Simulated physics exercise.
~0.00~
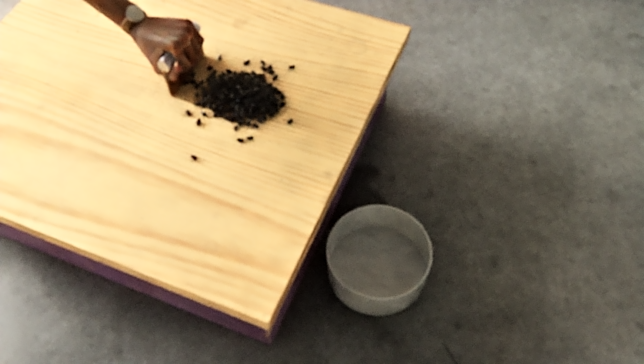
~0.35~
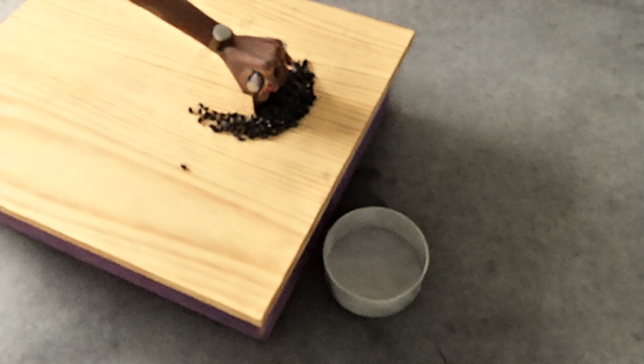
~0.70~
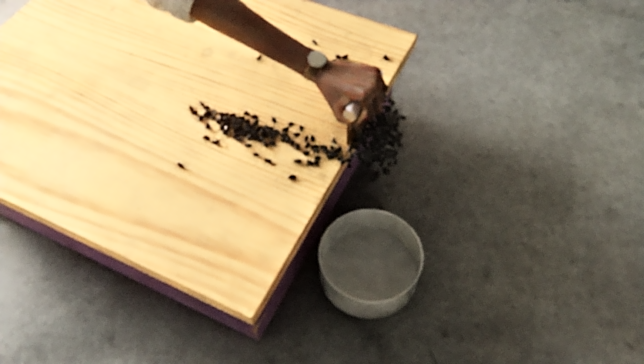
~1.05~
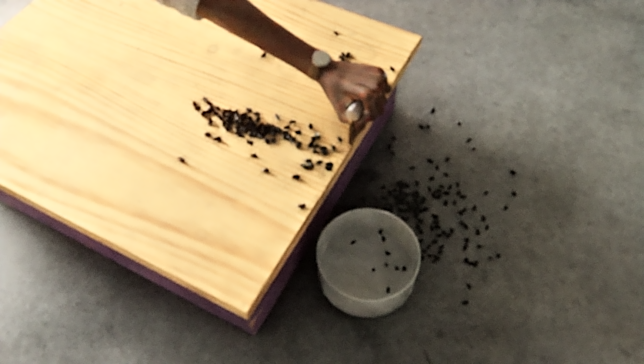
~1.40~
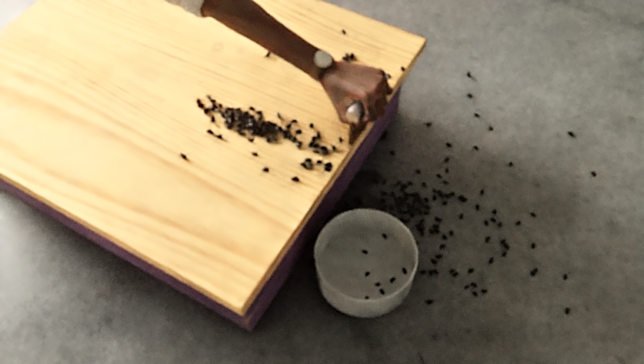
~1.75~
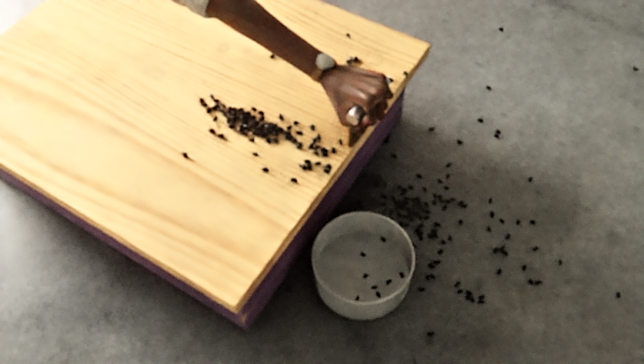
A hand sweeps black beans right off a wooden board, mostly missing the white pot.
